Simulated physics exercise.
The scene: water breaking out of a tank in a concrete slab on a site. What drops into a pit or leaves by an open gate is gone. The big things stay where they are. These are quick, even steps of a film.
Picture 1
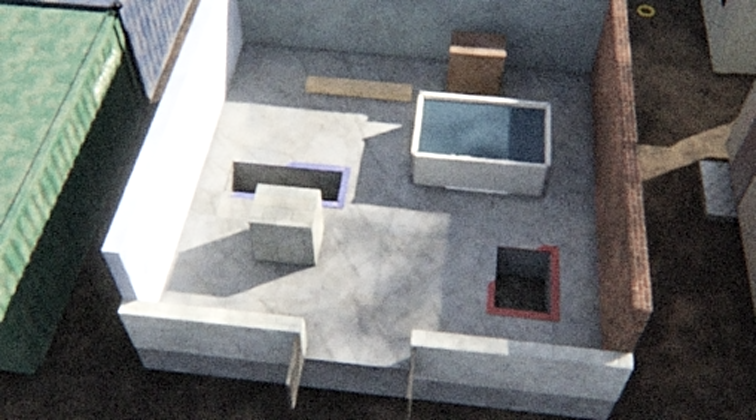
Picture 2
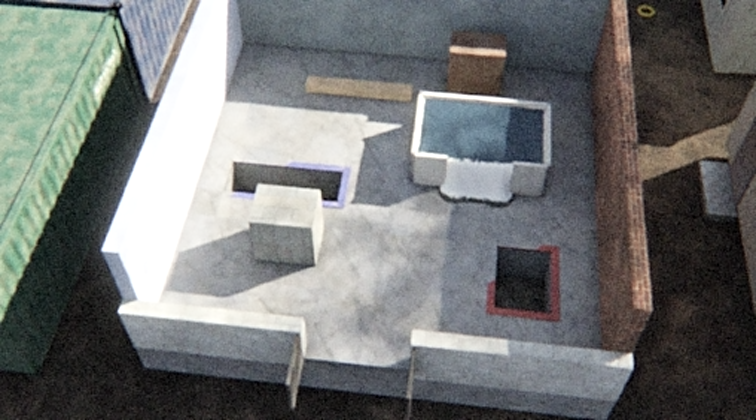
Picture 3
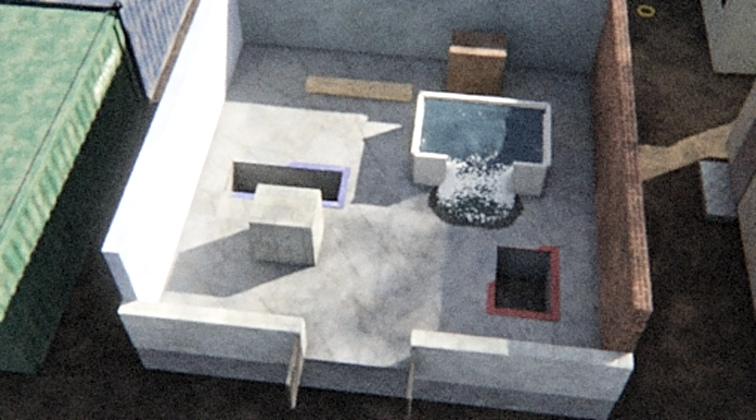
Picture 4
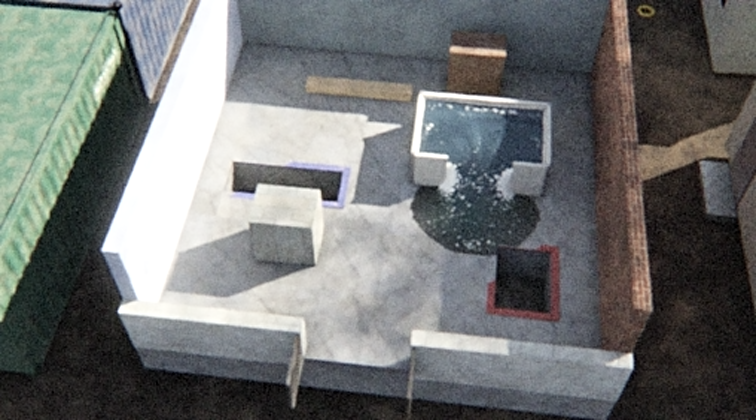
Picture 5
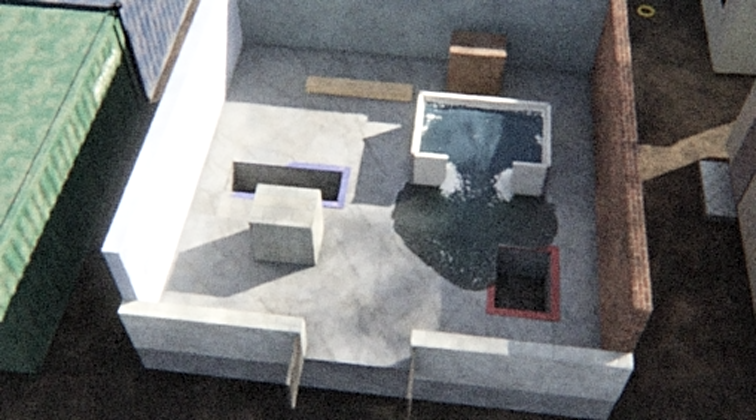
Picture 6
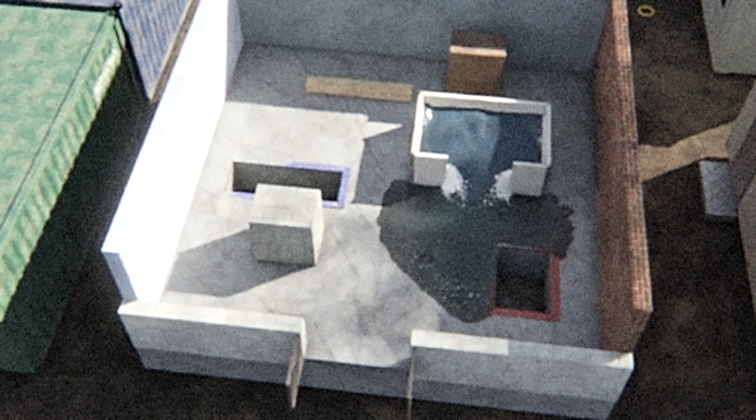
At the start, an open tank of water stands whole and still on a walled concrete slab. Then its front wall gives way in the middle and water pours through the gap, spreading toward the viewer in a widening dark pool that reaches the red-edged pit at right.
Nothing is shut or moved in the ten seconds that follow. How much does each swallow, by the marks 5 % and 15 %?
In the end: The gate takes more than 15 %; the red pit takes more than 15 %; the blue pit takes less than 5 %.
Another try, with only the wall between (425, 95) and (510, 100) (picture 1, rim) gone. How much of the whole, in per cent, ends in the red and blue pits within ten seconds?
Per cent: Red 8, blue 20.
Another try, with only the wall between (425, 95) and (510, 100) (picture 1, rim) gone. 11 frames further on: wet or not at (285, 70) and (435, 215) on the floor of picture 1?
One after the other: Wet, no water.
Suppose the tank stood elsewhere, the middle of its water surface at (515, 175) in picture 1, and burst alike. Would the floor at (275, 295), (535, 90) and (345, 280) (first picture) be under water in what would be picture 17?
One after the other: No water, clear, free of water.
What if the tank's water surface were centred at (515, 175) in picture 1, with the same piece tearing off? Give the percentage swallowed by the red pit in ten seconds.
Per cent: Red 80.
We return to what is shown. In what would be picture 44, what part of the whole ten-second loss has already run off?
Close to 80 %.
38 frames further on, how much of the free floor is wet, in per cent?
About 40 per cent.
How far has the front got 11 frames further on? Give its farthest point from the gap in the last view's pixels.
Around (266, 338).
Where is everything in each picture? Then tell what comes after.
The open tank at (482, 132) is whole and still, in the first picture.
Water pours out at (478, 179) and has run to (443, 193), in the second picture.
Water pours out at (478, 180) and has run to (448, 219), in the third picture.
The front is at (459, 249), out from the gap at (478, 180), in the fourth picture.
The front is at (479, 285), out from the gap at (478, 180), in the fifth picture.
The front is at (473, 317), out from the gap at (478, 179), in the sixth picture.
A moment on, water covers 25 % of the floor; the gate 0 %, the red pit 8 %, the blue pit 0 %.
Next, water covers 30 % of the floor; the gate 5 %, the red pit 15 %, the blue pit 0 %.
Then, water covers 35 % of the floor; the gate 12 %, the red pit 22 %, the blue pit 0 %.
Later, water covers 40 % of the floor; the gate 19 %, the red pit 33 %, the blue pit 0 %.
In the end, water covers 50 % of the floor; the gate 25 %, the red pit 41 %, the blue pit 1 %.
